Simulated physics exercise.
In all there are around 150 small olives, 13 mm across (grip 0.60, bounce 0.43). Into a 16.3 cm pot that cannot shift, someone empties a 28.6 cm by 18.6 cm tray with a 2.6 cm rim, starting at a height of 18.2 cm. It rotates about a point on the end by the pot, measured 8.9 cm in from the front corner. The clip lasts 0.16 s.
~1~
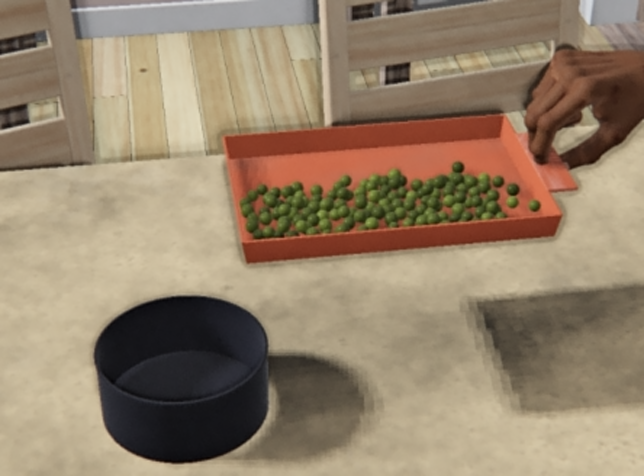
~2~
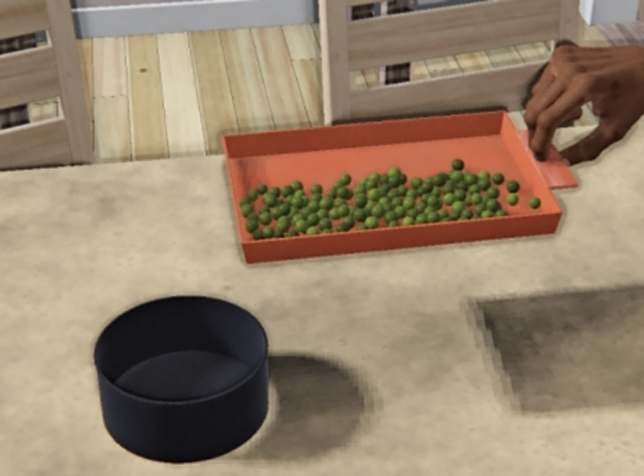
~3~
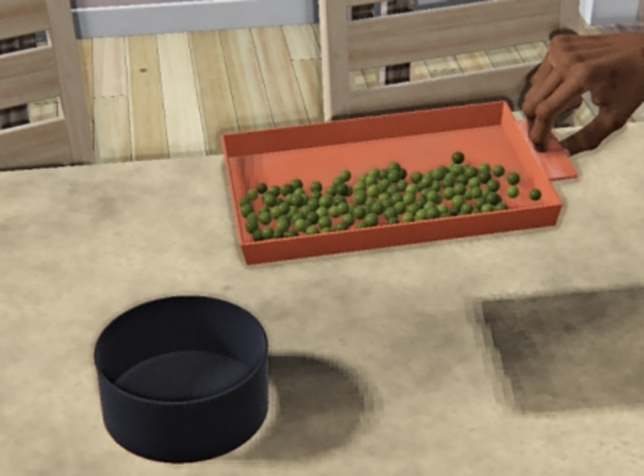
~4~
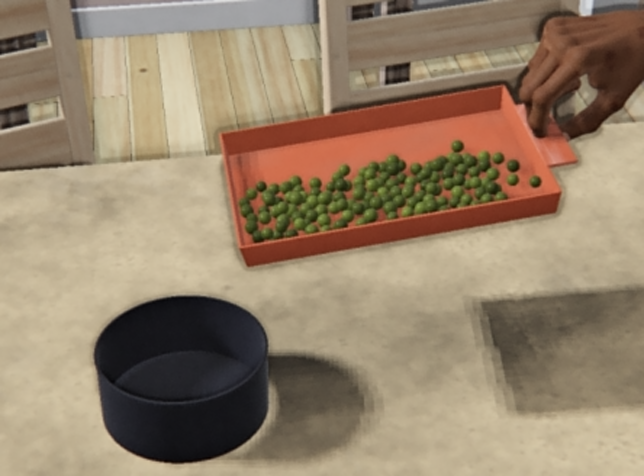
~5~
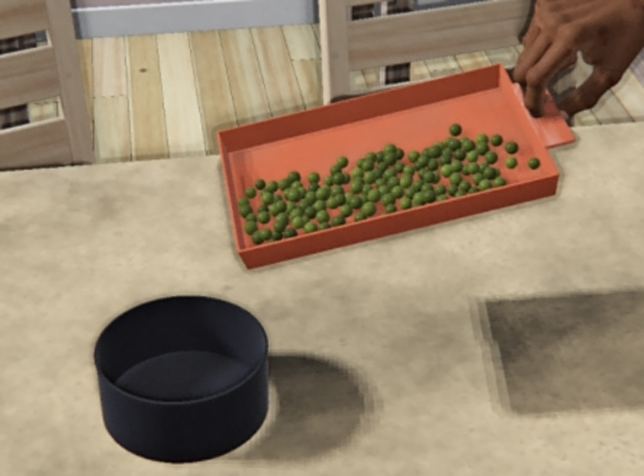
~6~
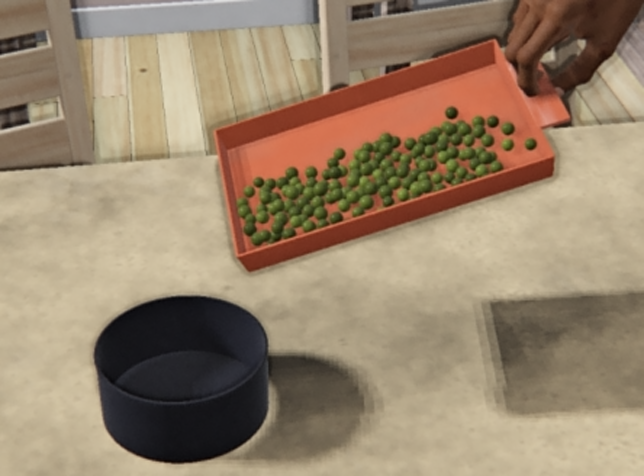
At first, a hand holds the right end of a shallow orange-red tray of small green olives, nearly level above a pale surface, with a dark round pot at the lower left. The hand then gradually raises that end, slanting the tray down toward the left while the olives stay inside.
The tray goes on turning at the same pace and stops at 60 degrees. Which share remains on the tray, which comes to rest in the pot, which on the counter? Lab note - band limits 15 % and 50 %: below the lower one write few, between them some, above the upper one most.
Left on the tray = most; pot = some; counter = few.
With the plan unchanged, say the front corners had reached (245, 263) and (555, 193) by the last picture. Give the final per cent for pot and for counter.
Final per cent - pot 5, counter 5.
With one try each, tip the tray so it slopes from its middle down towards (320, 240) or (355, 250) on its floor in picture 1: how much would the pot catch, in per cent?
Roughly 10 % for the first direction, roughly 0 % for the second.
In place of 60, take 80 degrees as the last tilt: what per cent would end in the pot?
Estimated share: About 70 %.
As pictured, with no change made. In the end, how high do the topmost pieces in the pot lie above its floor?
About 1.5 centimetres.
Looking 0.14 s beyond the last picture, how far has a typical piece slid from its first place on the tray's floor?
I'd say close to 1 centimetres.
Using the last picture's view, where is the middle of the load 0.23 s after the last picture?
Look about (311, 172) in the last view.
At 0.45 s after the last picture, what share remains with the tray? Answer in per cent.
About 95 per cent.
Then, 0.14 s after the last picture, tilt 42 degrees; the tray holds 100 %, the pot 0 %.
Then, 0.23 s after the last picture, tilt 56 degrees; the tray holds 100 %, the pot 0 %.
Then, 0.45 s after the last picture, tilt 60 degrees; the tray holds 95 %, the pot 0 %.
In the end, tray 70 %, pot 25 %, counter 0 %.
